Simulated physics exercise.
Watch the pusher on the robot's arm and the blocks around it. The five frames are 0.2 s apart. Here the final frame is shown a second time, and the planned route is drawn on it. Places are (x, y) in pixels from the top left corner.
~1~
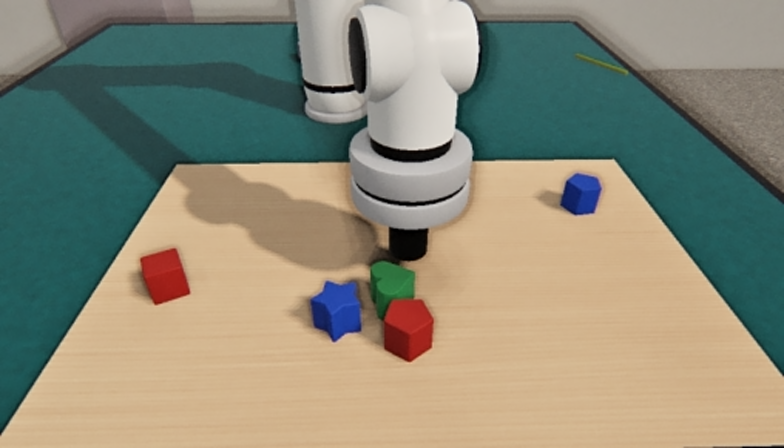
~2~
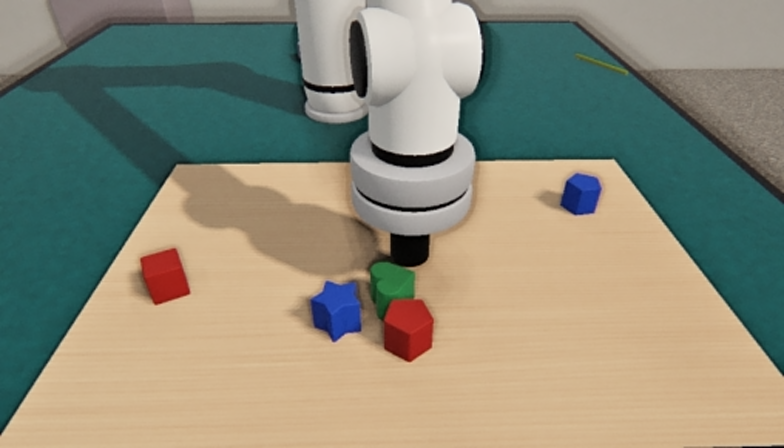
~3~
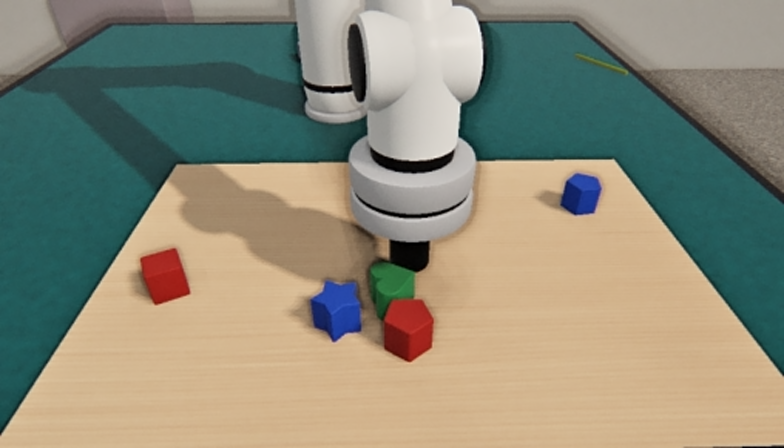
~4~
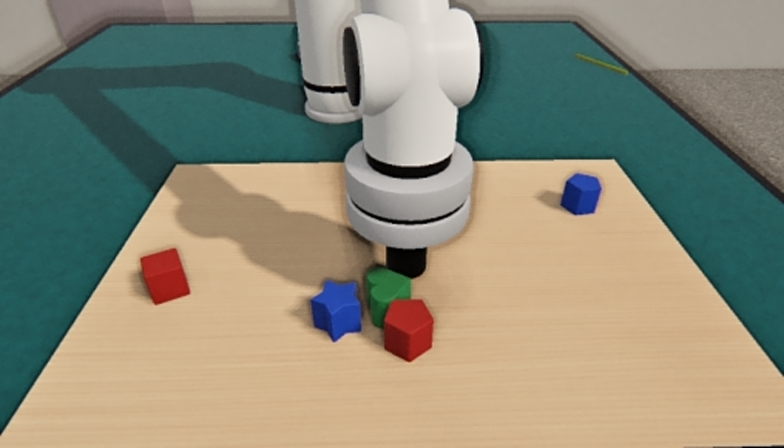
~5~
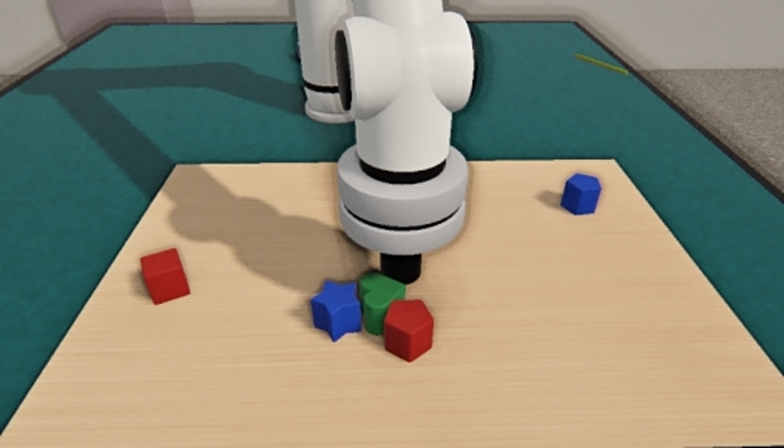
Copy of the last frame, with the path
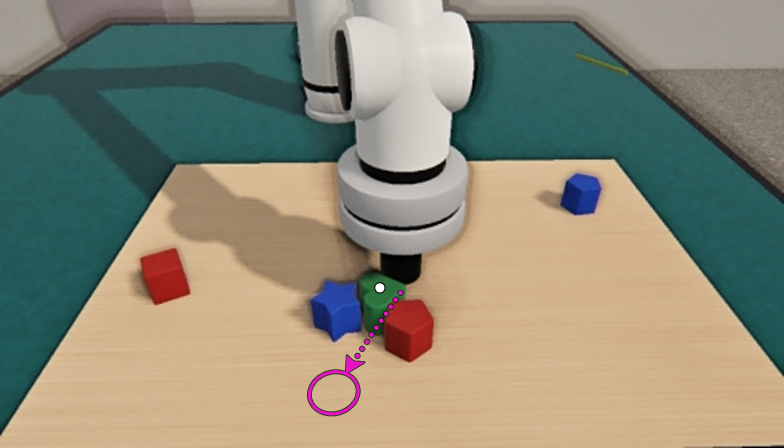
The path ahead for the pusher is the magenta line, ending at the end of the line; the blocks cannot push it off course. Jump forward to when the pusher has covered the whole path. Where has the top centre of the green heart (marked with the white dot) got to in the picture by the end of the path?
Put as a pixel place, it's (284, 383).
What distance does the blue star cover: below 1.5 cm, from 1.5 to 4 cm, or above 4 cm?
It slides somewhere between 1.5 and 4 cm.
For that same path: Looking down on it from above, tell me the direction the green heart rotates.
It rotates clockwise.
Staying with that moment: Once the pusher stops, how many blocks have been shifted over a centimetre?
Once the path ends, three or more blocks will have shifted.
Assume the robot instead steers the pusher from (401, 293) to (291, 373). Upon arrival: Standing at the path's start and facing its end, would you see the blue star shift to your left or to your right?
The answer is right: Facing from the path's start to its end, that's where the blue star shifts.
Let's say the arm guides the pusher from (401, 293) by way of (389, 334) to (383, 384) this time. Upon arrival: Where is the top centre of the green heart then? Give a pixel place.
I'd expect the centre of its top face to be at (337, 341).
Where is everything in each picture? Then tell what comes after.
Pusher's lower end (408, 250); blue star (337, 295); green heart (391, 276); red pentagon (408, 314), in the first frame.
Pusher (409, 255); blocks still, in the second frame.
Pusher (409, 261); blocks still, in the third frame.
Pusher (406, 267); green heart (386, 282), in the fourth frame.
Pusher (401, 272); blue star (337, 295); green heart (380, 288); red pentagon (409, 314), in the fifth frame.
Drawn move, straight from (401, 293) to (334, 392); the dot is on the green heart.
On the path given first. One third of the way, pusher (380, 301); blue star (317, 303), turned 25° clockwise; green heart (351, 318), turned 15° clockwise; red pentagon (410, 320), turned 15° anticlockwise.
Two thirds of the way, pusher (356, 334); blue star (311, 307), turned 55° clockwise; green heart (319, 351), turned 25° clockwise; red pentagon (407, 329), turned 60° anticlockwise.
At the end, pusher (331, 371); blue star (311, 307), turned 55° clockwise; green heart (284, 383), turned 35° clockwise; red pentagon (407, 329), turned 60° anticlockwise.
